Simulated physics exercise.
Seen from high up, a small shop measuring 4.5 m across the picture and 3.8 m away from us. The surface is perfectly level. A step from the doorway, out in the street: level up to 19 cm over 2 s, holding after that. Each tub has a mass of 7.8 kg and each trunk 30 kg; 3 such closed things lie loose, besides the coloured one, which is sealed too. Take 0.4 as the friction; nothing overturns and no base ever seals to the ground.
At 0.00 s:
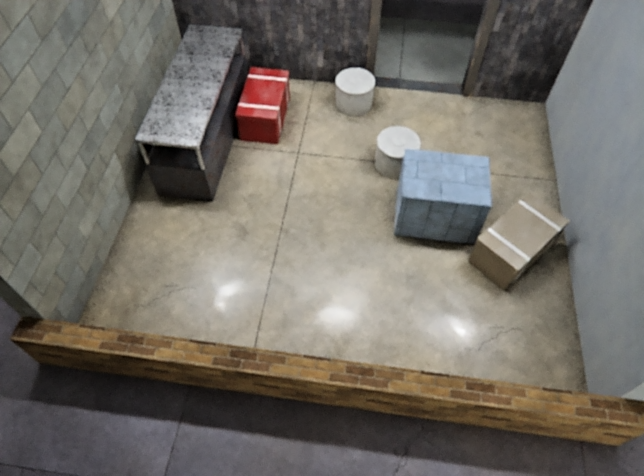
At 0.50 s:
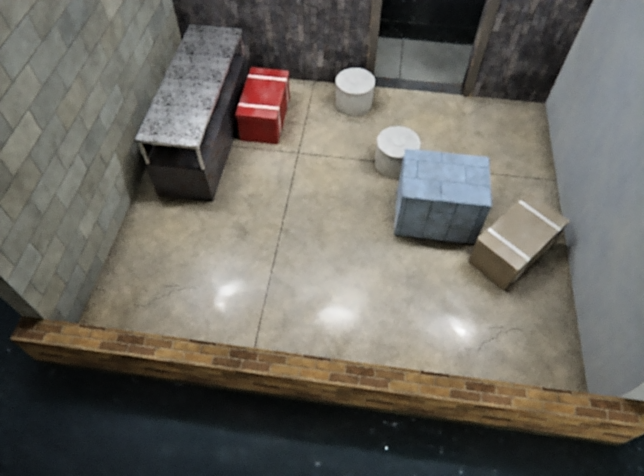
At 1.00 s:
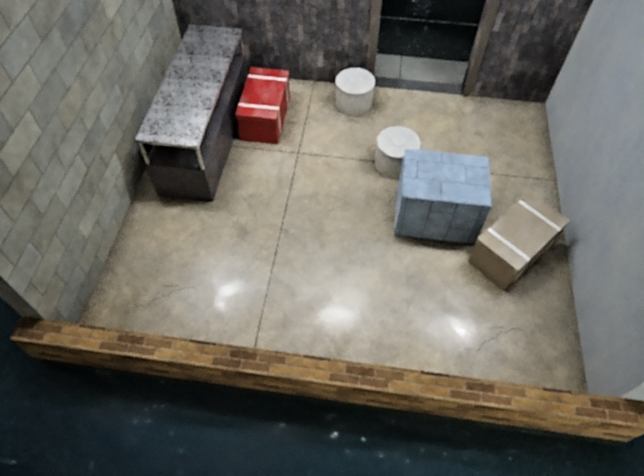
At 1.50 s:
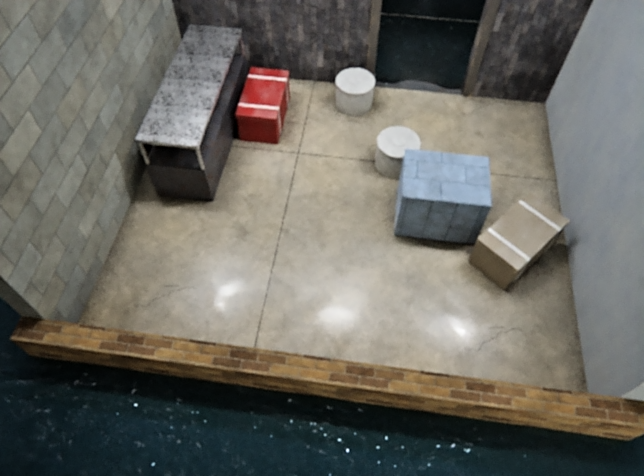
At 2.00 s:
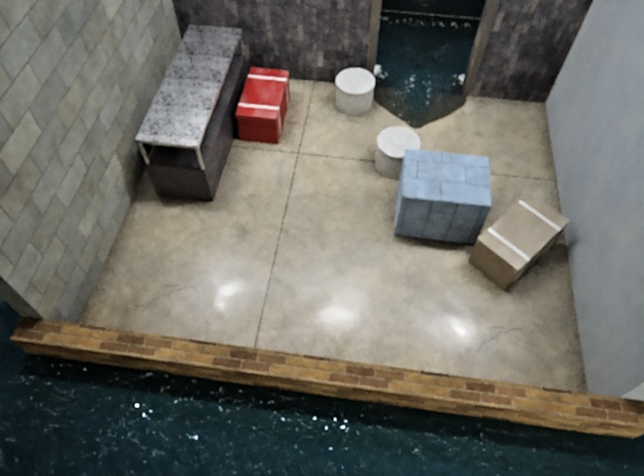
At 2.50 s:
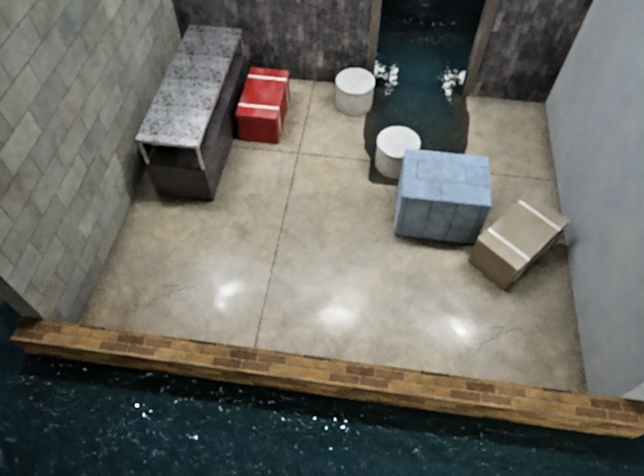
The clip opens on a high view of a small room with a counter, a red box, two pale round objects, a blue block and a tan box on a dry floor. Dark water covers the paving outside, then pours through the back doorway and spreads around the nearer round object, while nothing inside shifts.
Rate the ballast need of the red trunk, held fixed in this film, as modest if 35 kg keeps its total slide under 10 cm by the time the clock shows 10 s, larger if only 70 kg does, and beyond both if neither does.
Ballast need: Modest.
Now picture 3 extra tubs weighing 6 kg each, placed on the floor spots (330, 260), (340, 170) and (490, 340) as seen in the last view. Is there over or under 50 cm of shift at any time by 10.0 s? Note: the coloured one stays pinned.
In the order given, beyond the mark, then beyond the mark, and last within the mark.
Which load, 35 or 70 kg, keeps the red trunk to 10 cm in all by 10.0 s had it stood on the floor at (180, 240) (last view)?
It turns out that both loads succeed.
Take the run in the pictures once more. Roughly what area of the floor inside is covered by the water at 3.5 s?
Near 5.5 m2 in all.
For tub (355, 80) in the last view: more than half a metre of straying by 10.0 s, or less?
Not that far.
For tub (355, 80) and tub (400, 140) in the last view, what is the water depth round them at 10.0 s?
Some 3 cm at the first, some 8 cm at the second.
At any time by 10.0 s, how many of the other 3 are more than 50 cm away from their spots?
The answer here is 2.
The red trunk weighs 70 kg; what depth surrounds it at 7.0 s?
Depth: Approx. 2 cm.
After 3.5 s the red trunk would be 0 cm from its start with 35 kg and 0 cm from its start with 70 kg; 0 cm of water round it then.
After 4.5 s the red trunk would be 0 cm from its start with 35 kg and 0 cm from its start with 70 kg; 0 cm of water round it then.
After 7.0 s the red trunk would be 0 cm from its start with 35 kg and 0 cm from its start with 70 kg; 2 cm of water round it then.
After 10.0 s the red trunk would be 0 cm from its start with 35 kg and 0 cm from its start with 70 kg; 4 cm of water round it then.
